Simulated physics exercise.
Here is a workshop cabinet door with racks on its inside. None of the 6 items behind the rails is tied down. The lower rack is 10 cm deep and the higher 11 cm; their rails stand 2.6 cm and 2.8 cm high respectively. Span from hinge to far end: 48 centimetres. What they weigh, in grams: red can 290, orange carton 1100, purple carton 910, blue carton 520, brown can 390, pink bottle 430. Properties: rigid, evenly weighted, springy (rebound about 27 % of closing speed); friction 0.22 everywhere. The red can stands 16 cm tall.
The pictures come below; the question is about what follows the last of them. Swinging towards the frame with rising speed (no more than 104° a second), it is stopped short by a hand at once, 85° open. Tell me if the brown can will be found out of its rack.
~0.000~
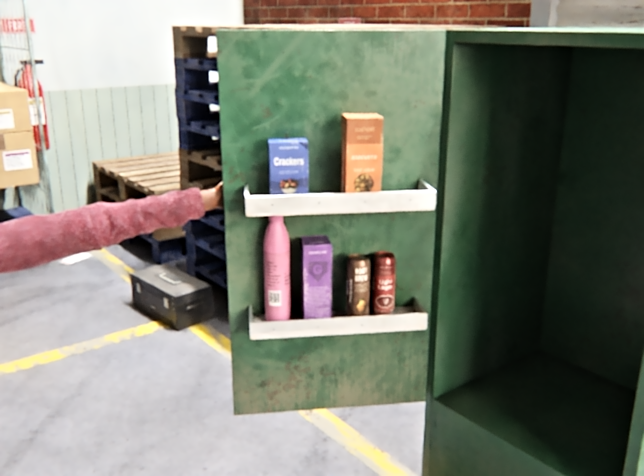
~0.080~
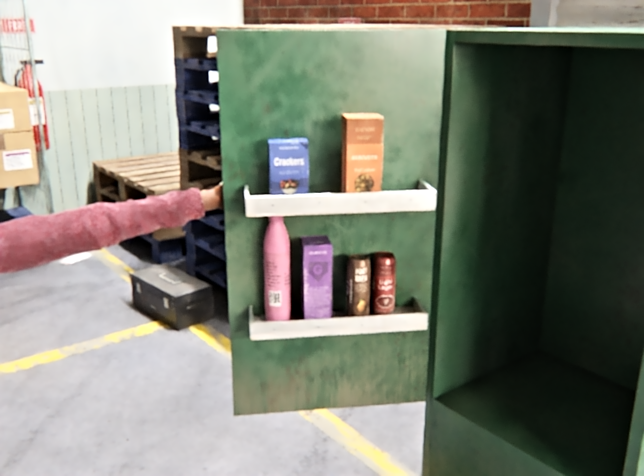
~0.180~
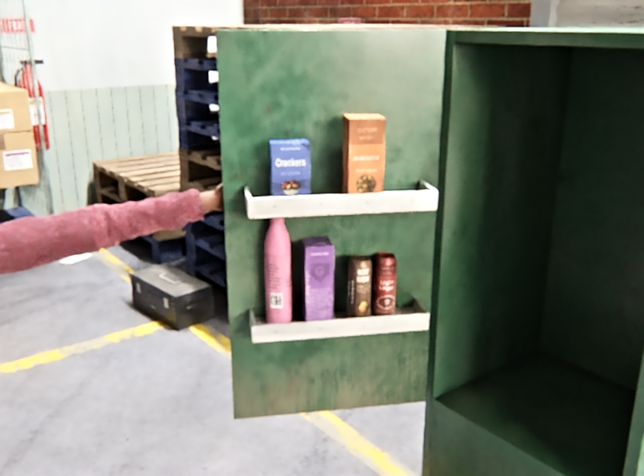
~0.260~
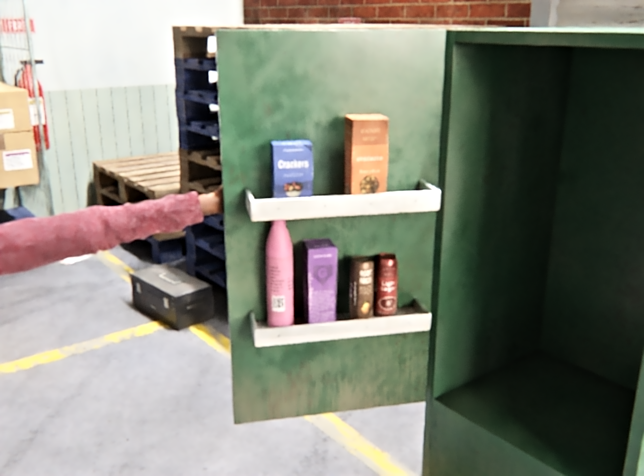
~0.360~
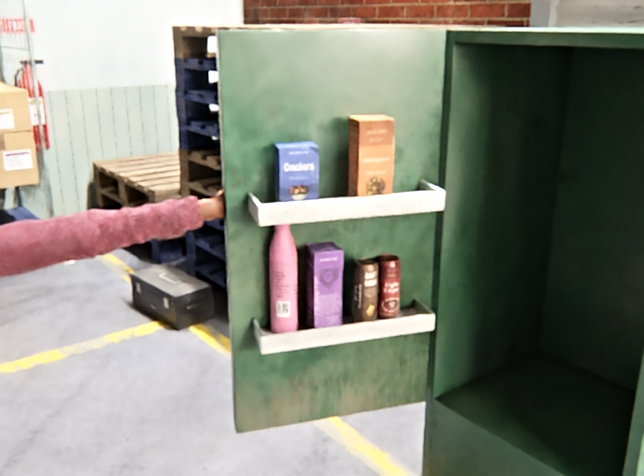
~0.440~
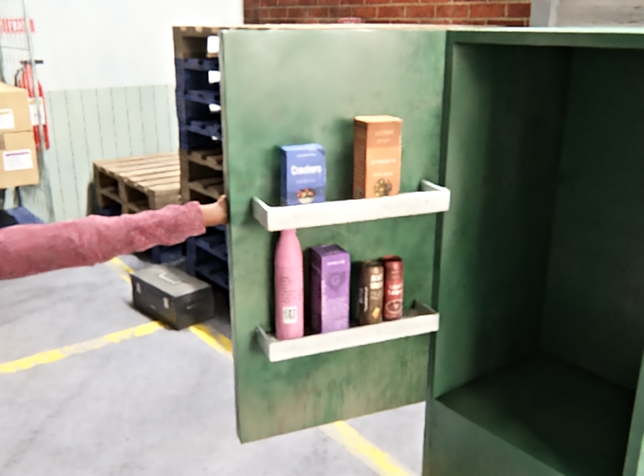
Still on the door.
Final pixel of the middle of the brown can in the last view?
Somewhere around (400, 304).
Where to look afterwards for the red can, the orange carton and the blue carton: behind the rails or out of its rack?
Red can: Stays in bounds; orange carton: Stays in bounds; blue carton: Goes out of bounds.
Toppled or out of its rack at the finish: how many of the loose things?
The answer: 2.
By 0.74 s, door at 85°; purple carton tilted 9°; pink bottle tilted 3°; blue carton 4 cm from its spot.
By 1.14 s, door at 85°; pink bottle now out of its rack; blue carton on its side; purple carton tilted 7°.
By 1.34 s, door at 85°; blue carton now out of its rack.
By 1.54 s, door at 85°.
When it is over (1.9 s), out of its rack, blue carton and pink bottle; the other 4 within 5 cm of the start. In the last view, brown can near (400, 304).
